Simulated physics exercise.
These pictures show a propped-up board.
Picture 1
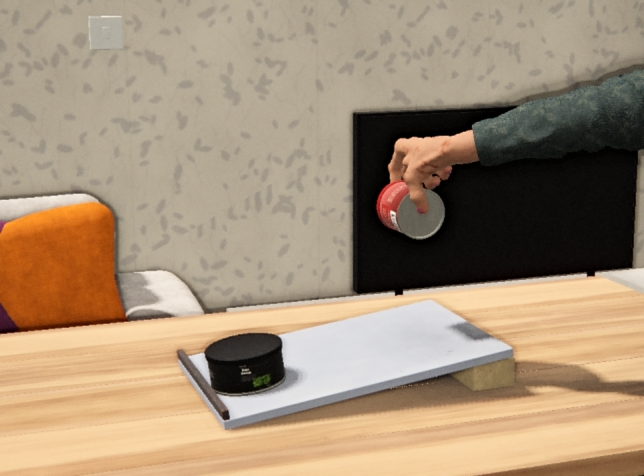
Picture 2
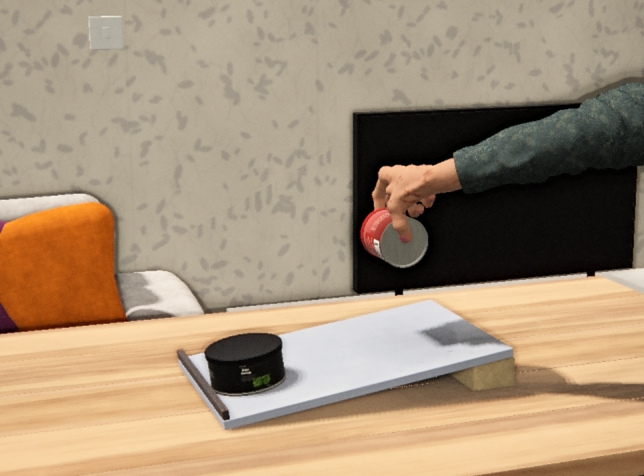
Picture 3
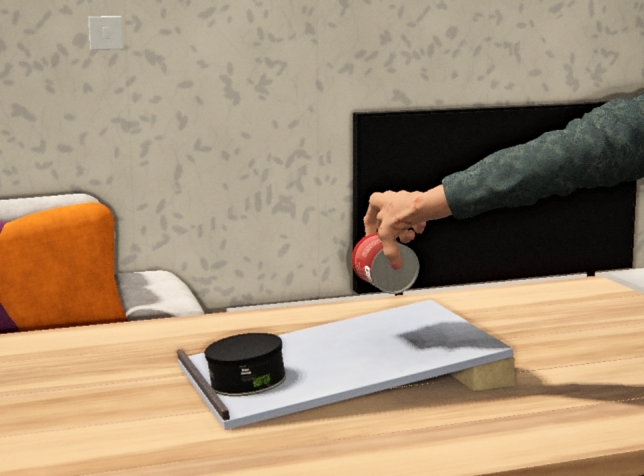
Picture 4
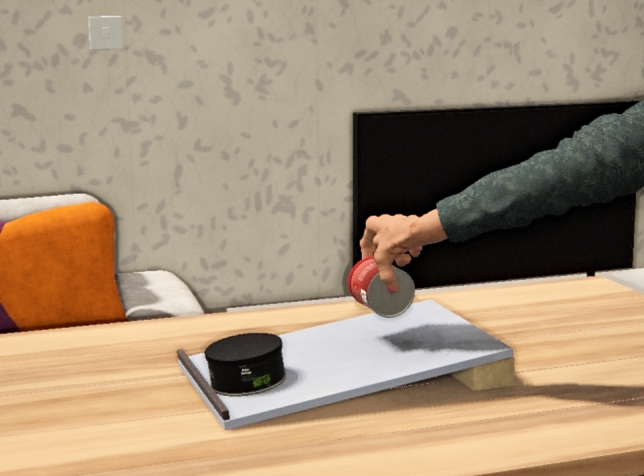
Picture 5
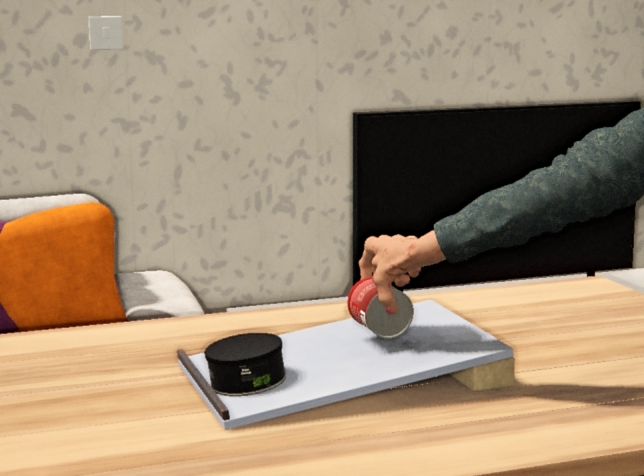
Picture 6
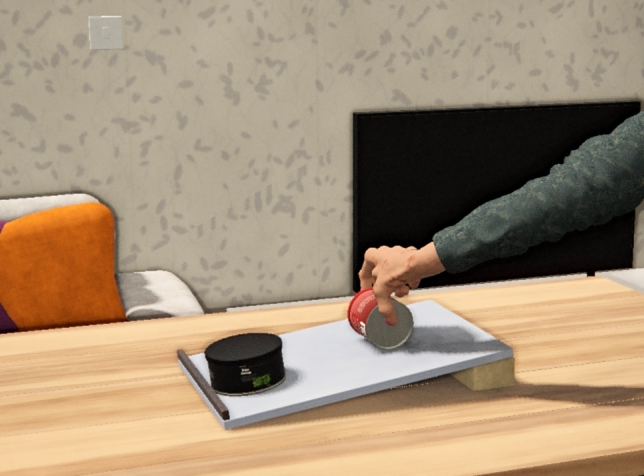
A red tin, held on its side by a hand reaching in from the right, was lowered onto the raised part of a propped-up board, while a black tub sat still near the lower end.
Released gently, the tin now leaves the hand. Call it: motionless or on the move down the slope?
On the move.
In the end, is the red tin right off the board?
Once it settles, it is resting on top.
Then, 0.40 s on from there, red tin shifted a little near (362, 323).
Then, 0.60 s on from there, red tin shifted about its own width near (328, 331).
Then, 0.70 s on from there, red tin shifted about its own width near (304, 337).
Then, 2.10 s on from there, red tin shifted well along near (296, 338).
In the end, moved from the start, red tin; black tub unmoved. At the end, from the last picture's camera, red tin near (296, 338). The red tin goes downhill.
